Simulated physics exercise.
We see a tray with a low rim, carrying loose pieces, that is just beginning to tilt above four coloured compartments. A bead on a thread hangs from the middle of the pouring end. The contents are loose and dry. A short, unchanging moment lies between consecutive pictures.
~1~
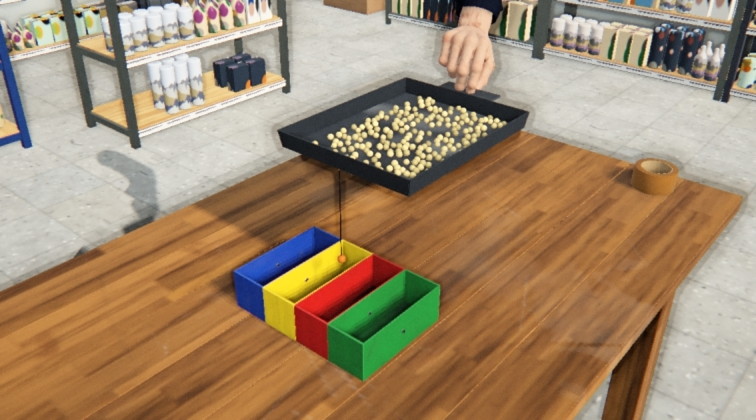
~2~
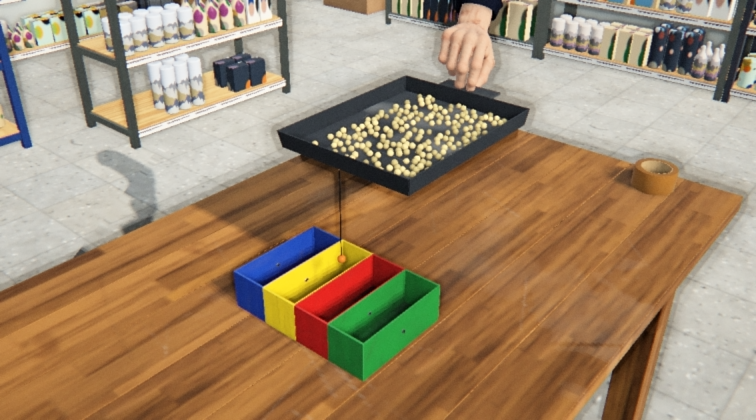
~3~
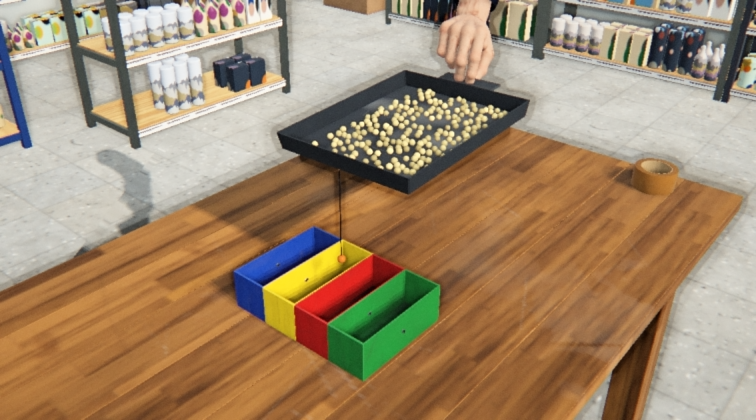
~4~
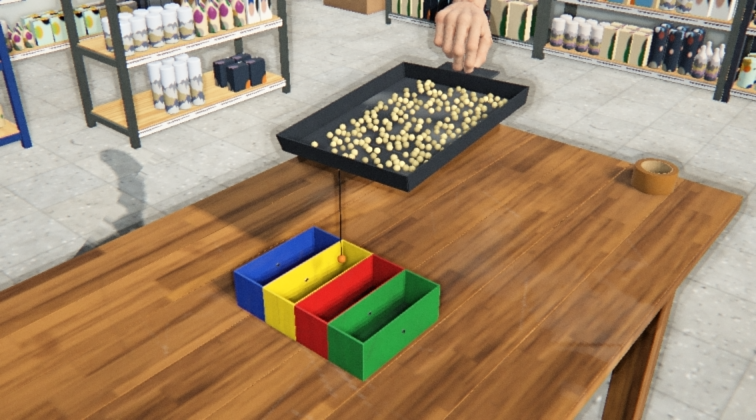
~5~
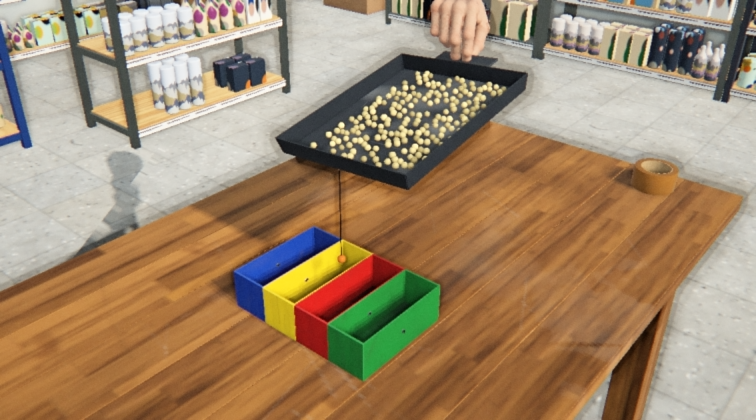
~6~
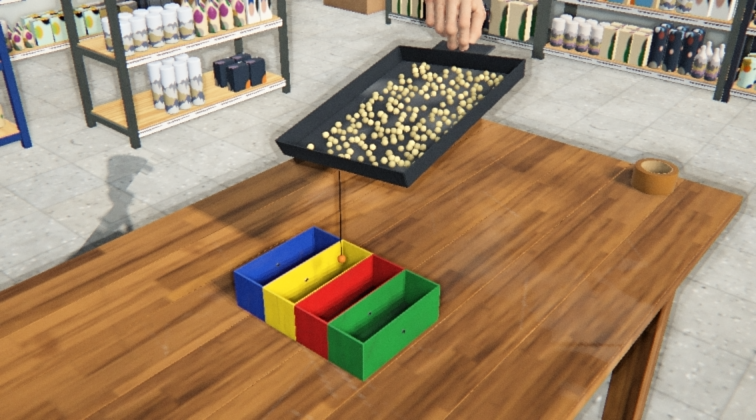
In the video, a hand grips the far side of a dark tray of small beige soya beans above blue, yellow, red and green compartments on a wooden table, gradually raising that side so the tray tilts toward its near left corner.
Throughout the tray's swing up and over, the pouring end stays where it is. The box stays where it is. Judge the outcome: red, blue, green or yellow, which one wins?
The blue compartment wins.
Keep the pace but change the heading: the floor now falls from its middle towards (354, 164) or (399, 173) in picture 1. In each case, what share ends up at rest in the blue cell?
About 20 % and about 0 %.
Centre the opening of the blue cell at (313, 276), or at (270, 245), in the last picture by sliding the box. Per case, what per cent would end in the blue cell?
0% for the first placement, 60% for the second.
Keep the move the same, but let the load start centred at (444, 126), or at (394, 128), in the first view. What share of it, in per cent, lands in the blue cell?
Estimate: 70 % first, 70 % second.
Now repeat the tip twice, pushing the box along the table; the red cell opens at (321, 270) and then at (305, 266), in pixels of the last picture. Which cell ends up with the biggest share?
The yellow cell, then the yellow cell.
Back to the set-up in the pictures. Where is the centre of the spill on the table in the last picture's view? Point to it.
Near (230, 267).
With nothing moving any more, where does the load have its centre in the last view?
About pixel (281, 284).
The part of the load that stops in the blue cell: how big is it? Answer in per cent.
I'd put it at some 60 per cent.
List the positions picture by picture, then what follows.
The first frame shows corners of the pouring end (282, 130) and (409, 178), level; middle of the load (421, 134), soya beans; bead on its thread (341, 259); blue cell (250, 293); yellow cell (280, 310); red cell (312, 329); green cell (346, 349).
The second frame shows corners of the pouring end (281, 130) and (409, 177), level; middle of the load (421, 132).
The third frame shows corners of the pouring end (281, 132) and (408, 176), tipped barely, lowest at the left corner; middle of the load (421, 128).
The fourth frame shows corners of the pouring end (280, 134) and (407, 174), tipped a little, lowest at the left corner; middle of the load (420, 122).
The fifth frame shows corners of the pouring end (279, 137) and (405, 172), tipped a little, lowest at the left corner; middle of the load (419, 115).
The sixth frame shows corners of the pouring end (279, 139) and (403, 171), tipped clearly, lowest at the left corner; middle of the load (416, 110); blue cell (250, 293); yellow cell (280, 310); red cell (312, 329); green cell (346, 349).
Just after the last frame, tray tipped steeply; almost all on the tray; just a few in the blue cell; about a tenth falling or outside the box.
A moment on, tray tipped past a quarter turn; roughly half on the tray; about a tenth in the blue cell; just a few in the yellow cell; roughly a third falling or outside the box.
Further on, tray tipped past a quarter turn; roughly two thirds in the blue cell; about a tenth in the yellow cell; just a few in the red cell; roughly a third falling or outside the box.
When it is over, tray tipped past a quarter turn; roughly two thirds in the blue cell; about a tenth in the yellow cell; just a few in the red cell; not one in the green cell; roughly a third outside the box.
